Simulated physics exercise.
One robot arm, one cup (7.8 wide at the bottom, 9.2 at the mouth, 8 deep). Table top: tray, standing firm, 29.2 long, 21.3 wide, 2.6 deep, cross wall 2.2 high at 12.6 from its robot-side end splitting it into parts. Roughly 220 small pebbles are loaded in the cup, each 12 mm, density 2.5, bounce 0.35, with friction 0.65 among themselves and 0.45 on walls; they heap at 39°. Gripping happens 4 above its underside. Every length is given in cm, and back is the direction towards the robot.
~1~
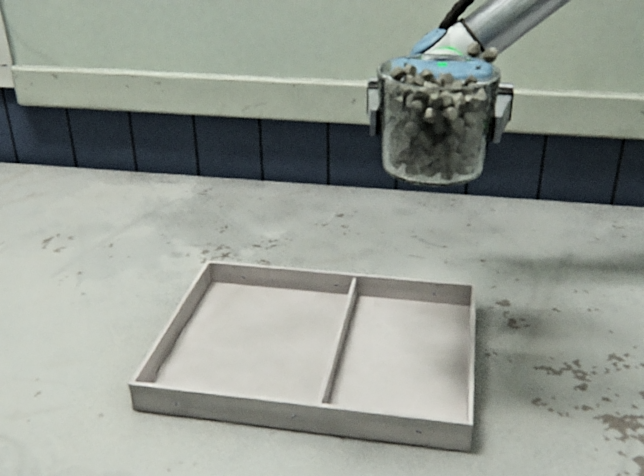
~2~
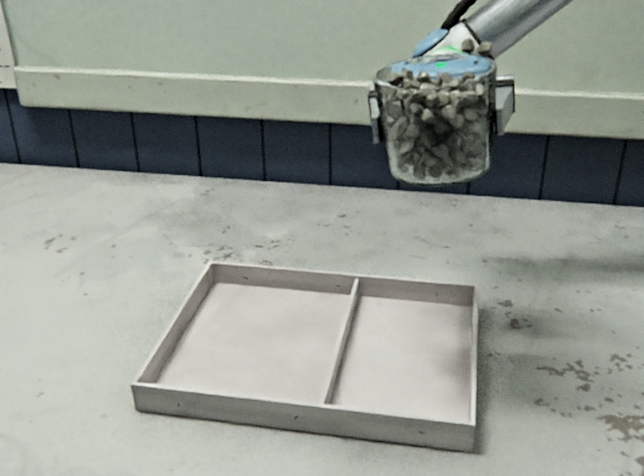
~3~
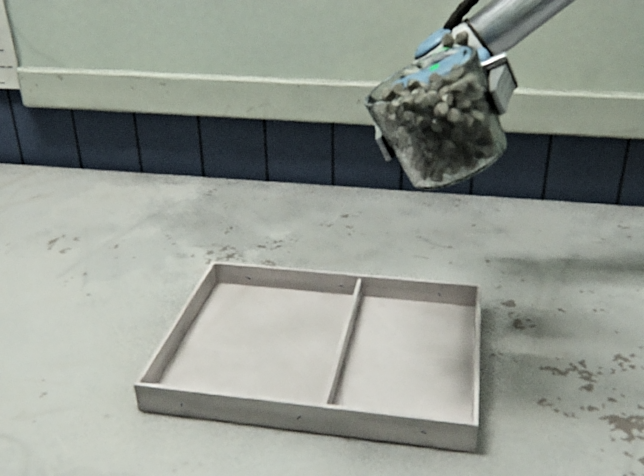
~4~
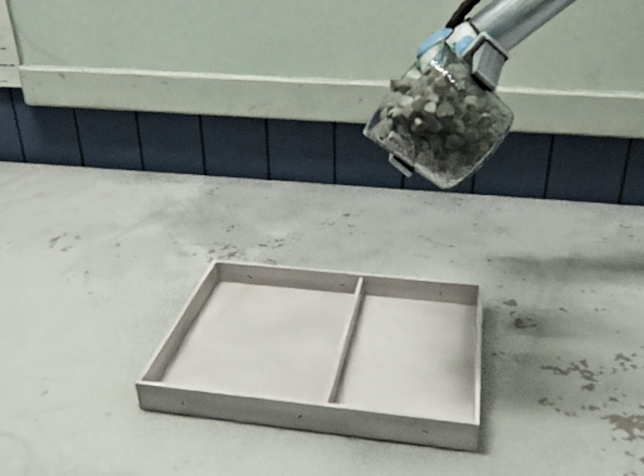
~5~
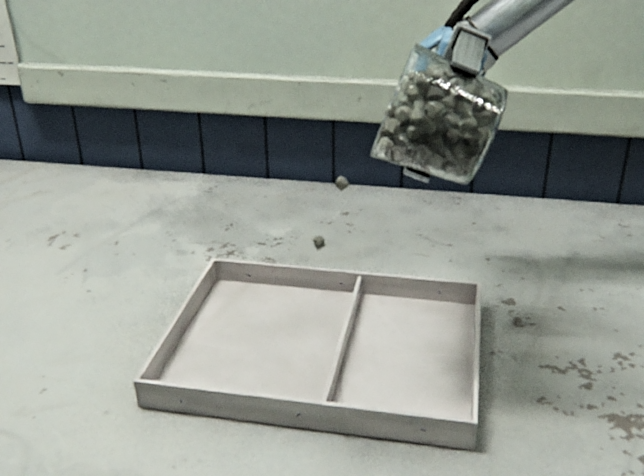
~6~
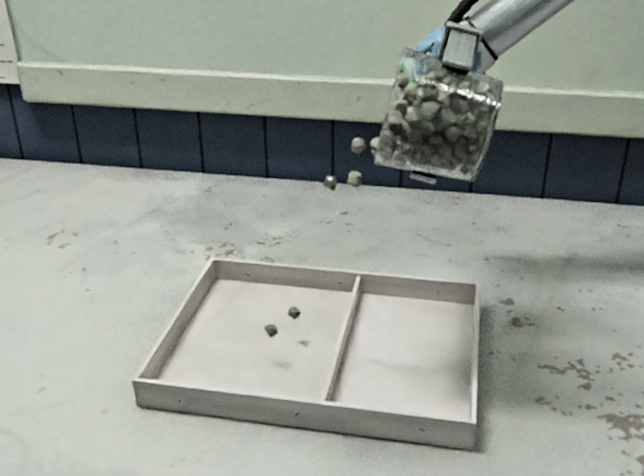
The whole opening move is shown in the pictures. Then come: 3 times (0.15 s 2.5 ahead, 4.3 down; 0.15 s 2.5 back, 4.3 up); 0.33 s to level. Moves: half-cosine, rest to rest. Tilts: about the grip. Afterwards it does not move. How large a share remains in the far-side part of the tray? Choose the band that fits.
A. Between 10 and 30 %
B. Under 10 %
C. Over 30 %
A.
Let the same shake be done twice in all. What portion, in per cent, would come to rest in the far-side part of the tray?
About 15 per cent in that case.
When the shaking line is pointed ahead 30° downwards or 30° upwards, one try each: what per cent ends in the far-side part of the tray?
I'd say close to 40 percent for the first and close to 75 percent for the second.
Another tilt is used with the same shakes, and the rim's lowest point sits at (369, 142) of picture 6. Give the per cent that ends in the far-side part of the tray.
About 5 percent.
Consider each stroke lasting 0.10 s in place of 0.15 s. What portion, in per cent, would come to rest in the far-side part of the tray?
That change gives some 45 percent.
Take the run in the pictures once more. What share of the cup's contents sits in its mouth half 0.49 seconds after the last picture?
Mouth half share: Roughly 45 %.
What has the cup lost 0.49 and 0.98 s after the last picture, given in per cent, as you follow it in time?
Taking the two times in order, I'd say 15 and then 20 per cent.
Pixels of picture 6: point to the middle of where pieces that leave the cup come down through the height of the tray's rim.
Their middle sits near (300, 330).
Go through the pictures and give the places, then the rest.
The cup middle at (435, 121), level; upper third of the load around (431, 95), from x 390 to 490, top at y 50; 220 in the cup, in the first frame.
The cup middle at (437, 122), tilted 7° forward; upper third of the load around (436, 97), from x 385 to 485, top at y 45, in the second frame.
The cup middle at (440, 122), tilted 27° forward; upper third of the load around (446, 98), from x 380 to 490, top at y 40, in the third frame.
The cup middle at (442, 121), tilted 51° forward; upper third of the load around (446, 96), from x 385 to 495, top at y 70, in the fourth frame.
The cup middle at (441, 120), tilted 71° forward; upper third of the load around (444, 95), from x 320 to 490, top at y 75; 218 in the cup, 2 in flight or on a rim, in the fifth frame.
The cup middle at (440, 120), tilted 78° forward; upper third of the load around (446, 97), from x 270 to 490, top at y 75; 216 in the cup, 2 in the far-side part, 2 in flight or on a rim, in the sixth frame.
Then, 0.49 s on, tilted 78° forward, highest piece 24 above the table; 185 in the cup, 26 in the far-side part, 4 in the robot-side part, 5 in flight or on a rim.
Then, 0.98 s on, tilted 66° forward, highest piece 27 above the table; 175 in the cup, 38 in the far-side part, 5 in the robot-side part, 2 in flight or on a rim.
Then, 1.43 s on, level, highest piece 29 above the table; 175 in the cup, 39 in the far-side part, 6 in the robot-side part.
Then, 2.48 s on, level, highest piece 29 above the table; 175 in the cup, 39 in the far-side part, 6 in the robot-side part.
In the end, 175 in the cup, 39 in the far-side part, 6 in the robot-side part. That is 18 % in the far-side part of the tray.
